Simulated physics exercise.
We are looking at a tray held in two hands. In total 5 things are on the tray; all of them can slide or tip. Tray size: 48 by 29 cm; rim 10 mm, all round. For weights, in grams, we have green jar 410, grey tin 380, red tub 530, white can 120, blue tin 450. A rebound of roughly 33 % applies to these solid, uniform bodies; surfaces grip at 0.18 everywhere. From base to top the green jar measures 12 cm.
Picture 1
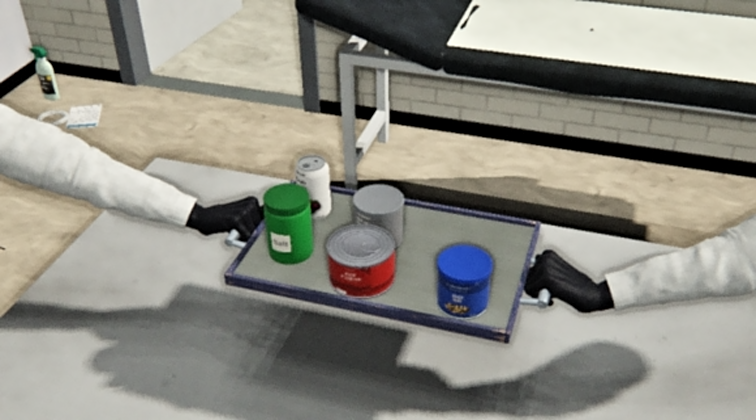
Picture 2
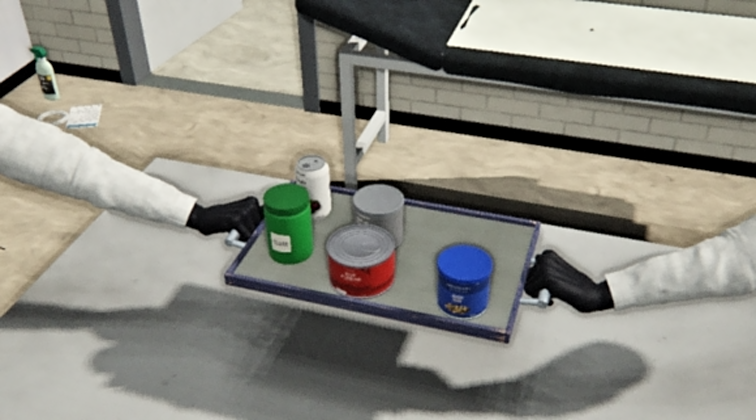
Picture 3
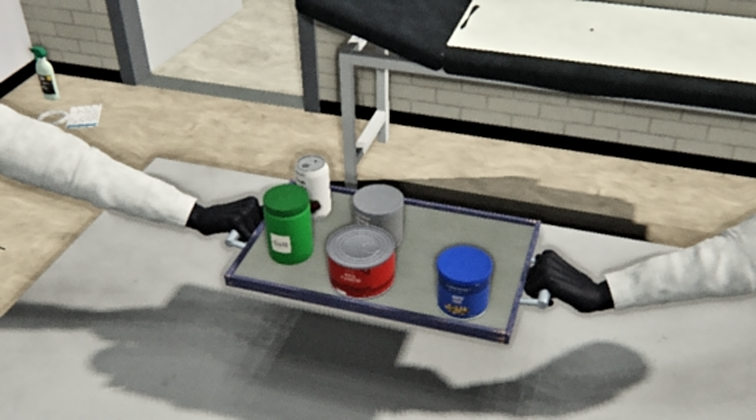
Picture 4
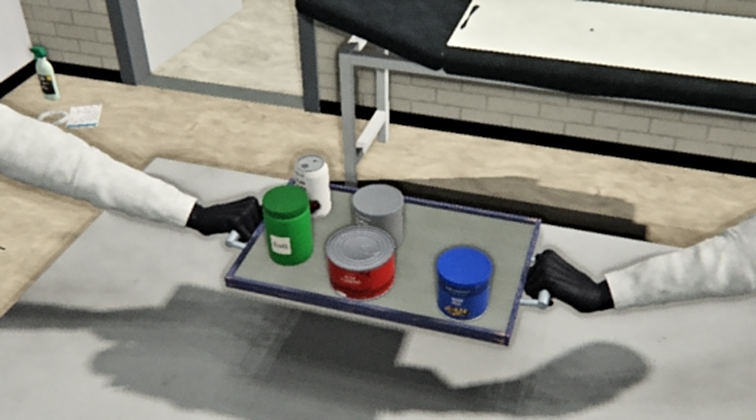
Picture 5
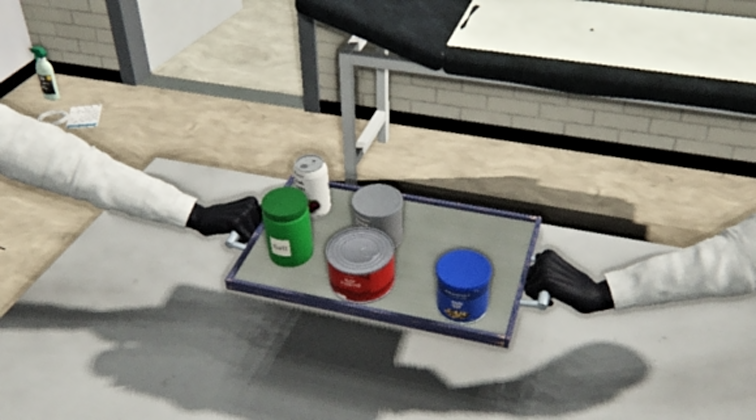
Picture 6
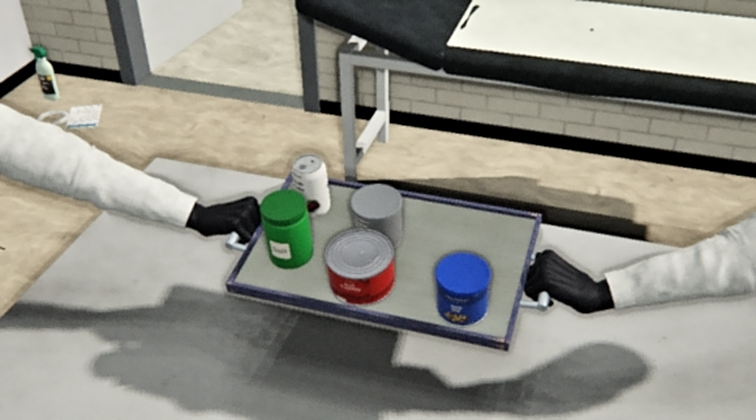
To begin with, two black-gloved hands hold a tray level, with a green jar, white can, grey tin, red tub and blue tin standing on it. The hands then gradually tilt the tray, its near edge dipping slightly, while all five containers stay upright and barely change position on it.
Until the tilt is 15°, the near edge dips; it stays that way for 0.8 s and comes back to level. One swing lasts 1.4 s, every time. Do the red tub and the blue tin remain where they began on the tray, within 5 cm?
My guess is the red tub remains roughly in position, my guess is the blue tin remains roughly in position.
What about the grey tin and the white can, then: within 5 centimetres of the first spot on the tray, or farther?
The grey tin stays put; the white can ends elsewhere.
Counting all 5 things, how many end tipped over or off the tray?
I count 0.
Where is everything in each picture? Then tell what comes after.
In the first picture, tray level; red tub (361, 261); blue tin (463, 283).
In the second picture, tray level; white can (313, 189); green jar (289, 224).
In the third picture, tilt 1°, near edge down; grey tin (379, 219); white can (313, 188).
In the fourth picture, tilt 2°, near edge down; green jar (288, 225); grey tin (378, 219).
In the fifth picture, tilt 4°, near edge down; white can (312, 188); green jar (288, 227).
In the sixth picture, tilt 8°, near edge down; red tub (361, 268); blue tin (462, 291).
Then, 0.40 s after the last picture, tilt 14°, near edge down.
Then, 0.80 s after the last picture, tilt 15°, near edge down; white can slid 10 cm; green jar slid 6 cm; grey tin slid 2 cm.
Then, 2.20 s after the last picture, tilt 8°, near edge down; white can slid 10 cm; green jar slid 6 cm; grey tin slid 2 cm.
At rest, not toppled but over 5 cm from the start, green jar and white can; the other 3 in place, give or take 5 cm. Seen from the same camera at the end, red tub near (360, 264), blue tin near (462, 286).
